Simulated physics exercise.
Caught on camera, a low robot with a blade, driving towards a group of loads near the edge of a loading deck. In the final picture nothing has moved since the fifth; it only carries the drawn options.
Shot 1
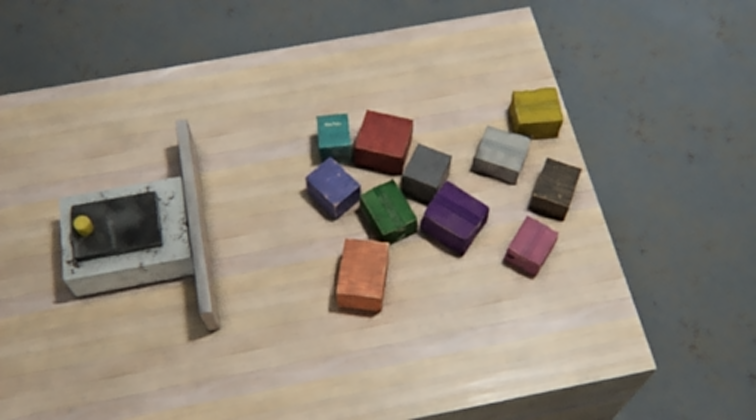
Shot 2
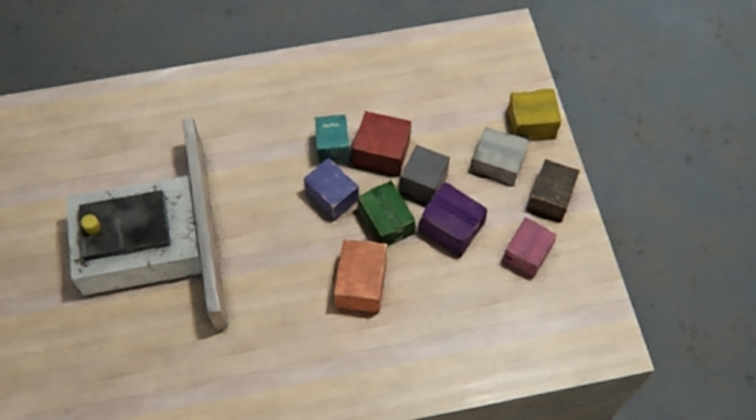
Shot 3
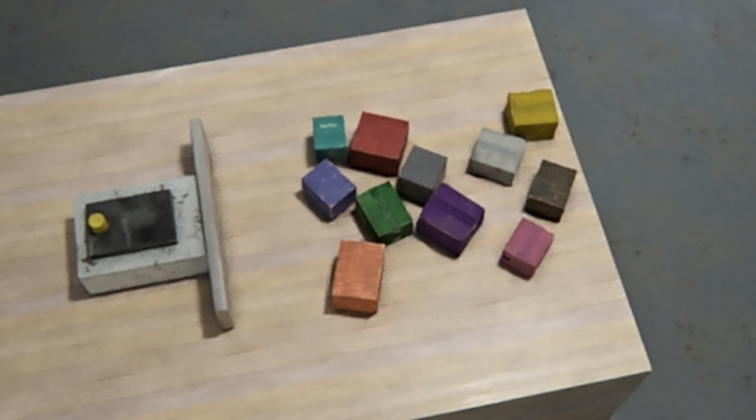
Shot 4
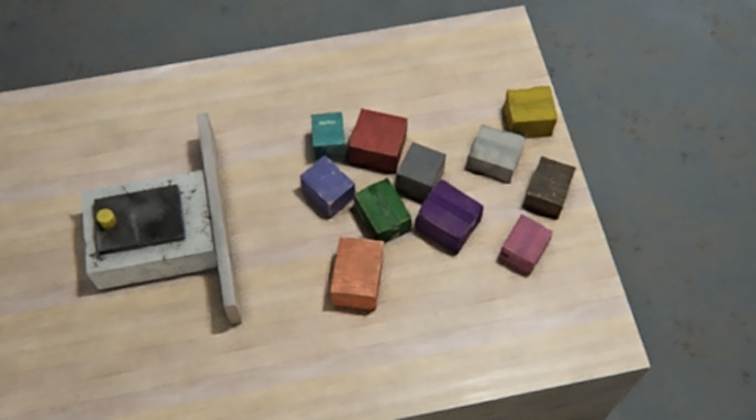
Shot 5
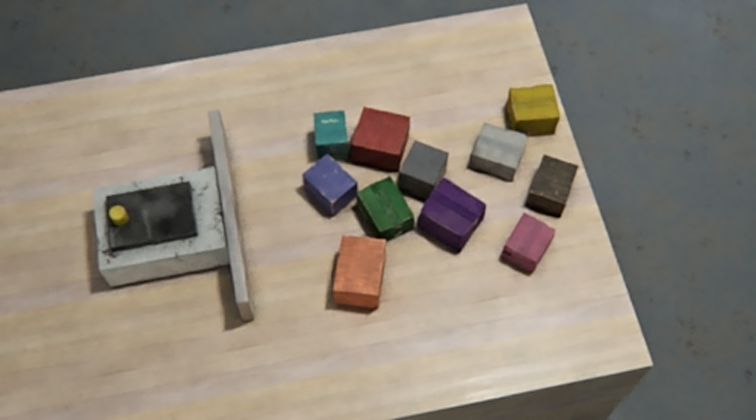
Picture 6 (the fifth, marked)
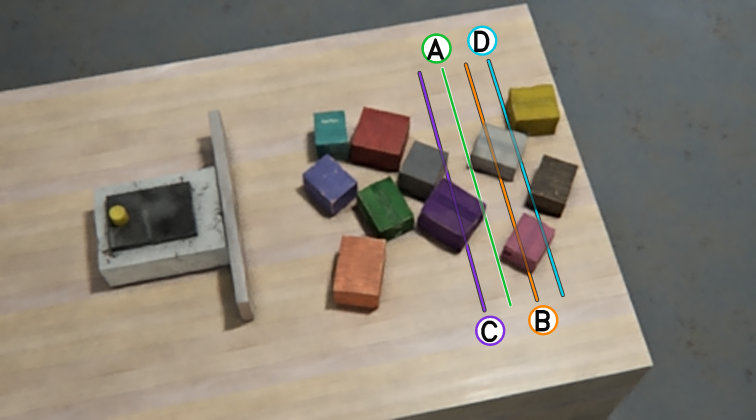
A low robot with an upright blade moving slowly right across a pale wooden deck towards a scattered group of coloured boxes.
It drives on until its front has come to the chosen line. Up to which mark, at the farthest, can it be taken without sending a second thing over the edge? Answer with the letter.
The farthest such stop is A.
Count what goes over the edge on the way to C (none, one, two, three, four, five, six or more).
In all, none.
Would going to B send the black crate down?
Yes.
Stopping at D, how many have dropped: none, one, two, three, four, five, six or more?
Five.
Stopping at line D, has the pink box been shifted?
Yes.
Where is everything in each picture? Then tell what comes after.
Yellow box (535, 114); white parcel (502, 155); grey crate (427, 174), in the first frame.
Robot (131, 223); black crate (554, 190), in the second frame.
Robot (138, 222); green box (384, 215), in the third frame.
Robot (146, 217); pink box (526, 244), in the fourth frame.
Robot (158, 214); orange crate (360, 271); blue crate (331, 185); yellow box (532, 111), in the fifth frame.
On the copy, A at (474, 179); B at (499, 175); C at (450, 184); D at (523, 170).
On A. First, robot (249, 197); orange crate (366, 269); blue crate (346, 186).
Then, robot (339, 181); white parcel (507, 149); purple box (492, 212).
Finally, robot (408, 169); black crate (588, 181); yellow box (559, 102); none fallen.
By contrast, B drops three; C is within the limit but short; D drops five.
